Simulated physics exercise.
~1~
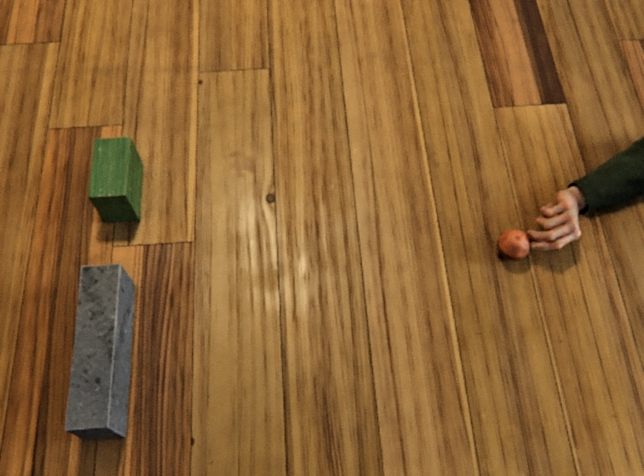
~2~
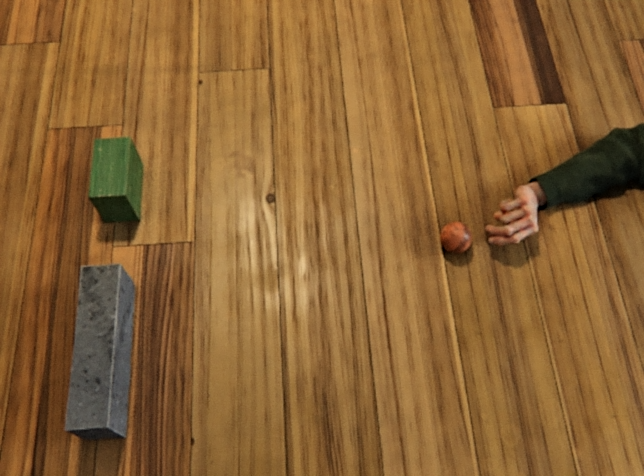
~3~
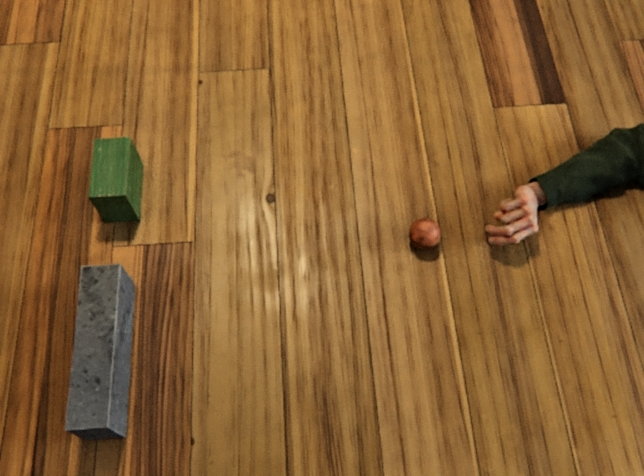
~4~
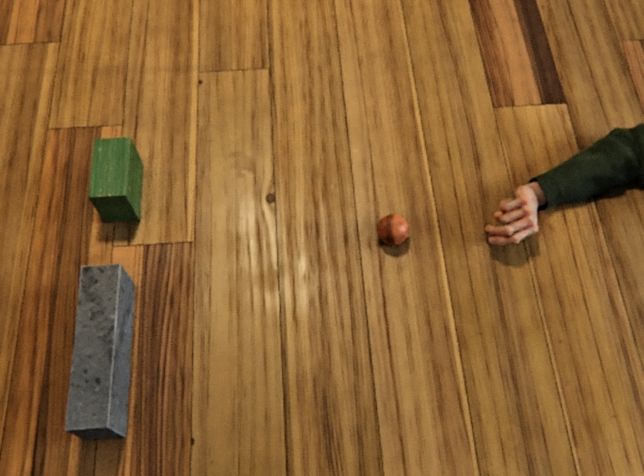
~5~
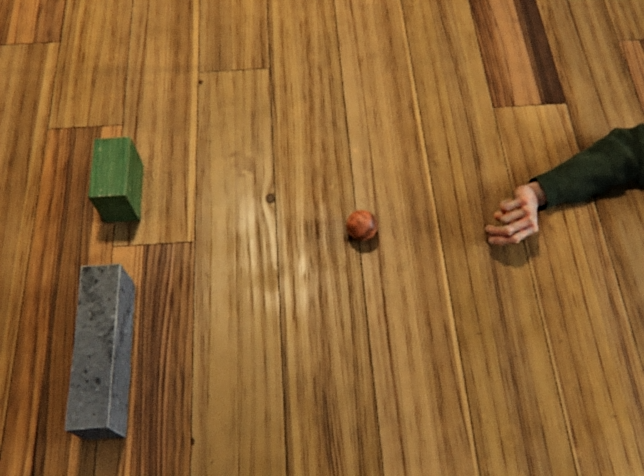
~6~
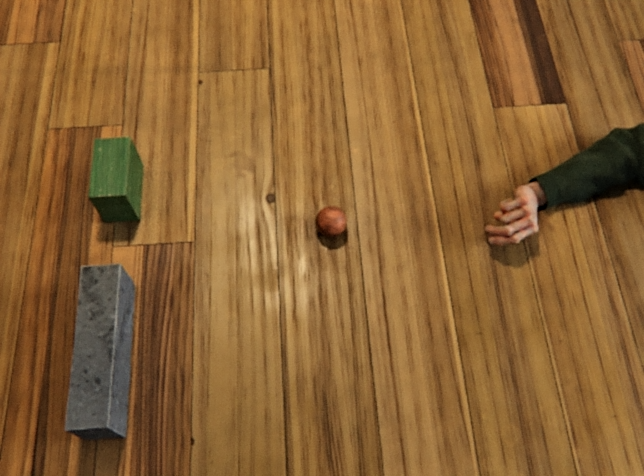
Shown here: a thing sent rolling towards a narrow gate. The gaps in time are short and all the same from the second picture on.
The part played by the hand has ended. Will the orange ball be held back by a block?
Yes - it is denied passage.
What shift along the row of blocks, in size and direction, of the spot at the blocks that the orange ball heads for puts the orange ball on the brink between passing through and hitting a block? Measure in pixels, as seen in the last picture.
Shift approx. 24 px, down.
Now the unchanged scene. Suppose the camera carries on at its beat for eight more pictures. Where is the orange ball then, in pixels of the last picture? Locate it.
Roughly at pixel (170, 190).
Then, 0.54 s past the last view, orange ball coming back near (209, 163).
Finally, the orange ball is stopped.
